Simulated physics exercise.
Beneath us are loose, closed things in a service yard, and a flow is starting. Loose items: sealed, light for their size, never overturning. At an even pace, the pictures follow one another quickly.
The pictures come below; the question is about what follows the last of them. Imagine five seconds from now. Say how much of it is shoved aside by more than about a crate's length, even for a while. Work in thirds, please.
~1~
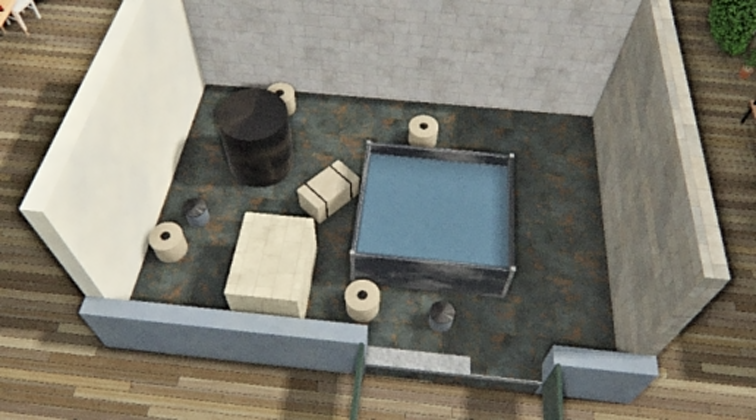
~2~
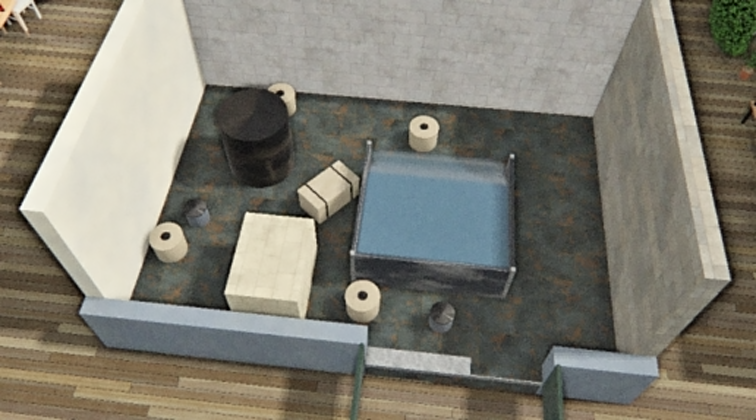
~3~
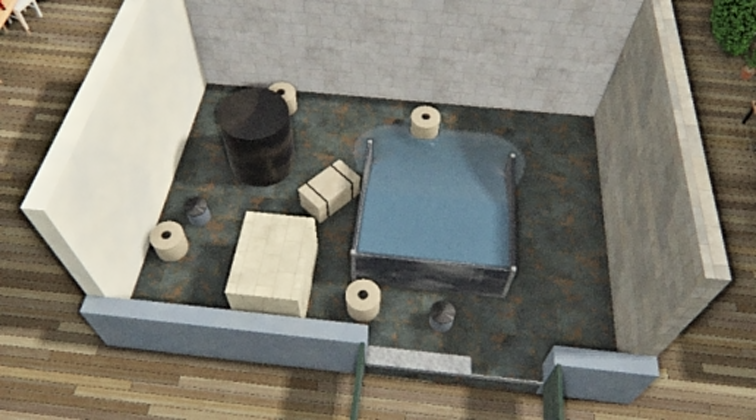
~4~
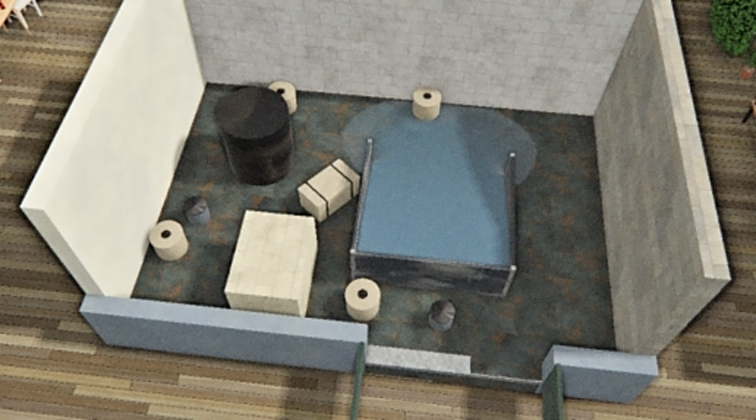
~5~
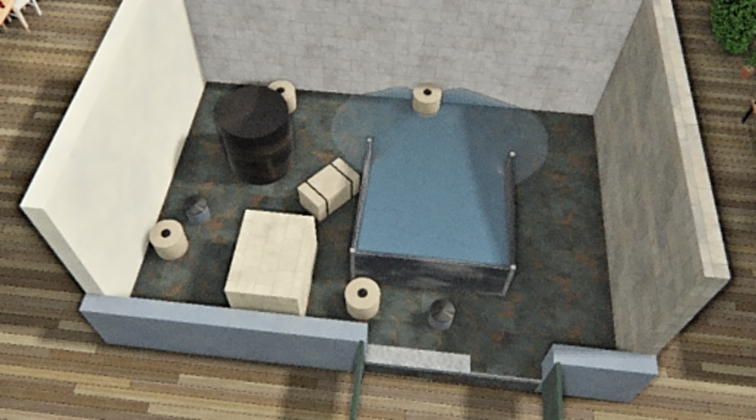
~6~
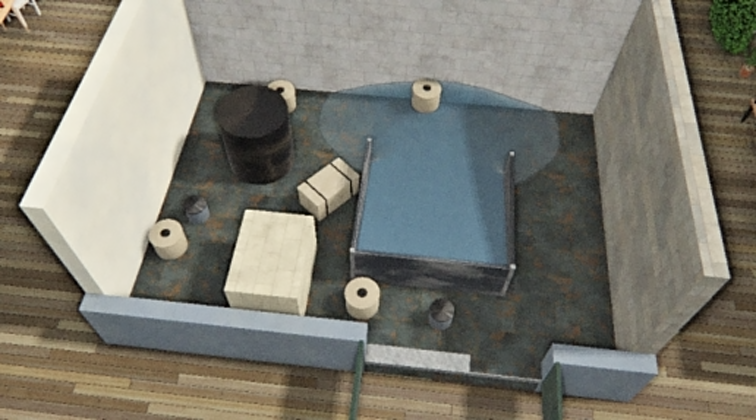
It lands in the middle band.
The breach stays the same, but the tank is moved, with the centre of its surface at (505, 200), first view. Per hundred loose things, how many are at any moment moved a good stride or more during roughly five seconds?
Roughly 90 percent of them.
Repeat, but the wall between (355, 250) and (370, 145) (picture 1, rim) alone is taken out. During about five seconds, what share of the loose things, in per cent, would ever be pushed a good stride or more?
100 per cent or thereabouts.
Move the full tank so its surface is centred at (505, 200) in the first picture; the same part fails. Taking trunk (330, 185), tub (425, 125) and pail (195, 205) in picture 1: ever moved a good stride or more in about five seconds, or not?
First displaced far, then displaced far, then displaced far.
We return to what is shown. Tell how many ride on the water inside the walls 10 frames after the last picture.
1 in total.
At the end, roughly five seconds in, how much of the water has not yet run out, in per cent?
94 in a hundred.
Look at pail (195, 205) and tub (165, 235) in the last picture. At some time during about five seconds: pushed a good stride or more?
In the order asked: Over that mark, then over that mark.
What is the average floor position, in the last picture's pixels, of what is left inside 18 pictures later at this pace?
Centre estimate: Around (286, 238).
A moment on, 1 of 7 are well off their spots; 1 afloat.
Next, 2 of 7 are well off their spots; 1 afloat.
Later, 4 of 7 are well off their spots; 2 afloat.
In the end, 4 of 7 are well off their spots, and 4 have been at some point; 5 afloat.
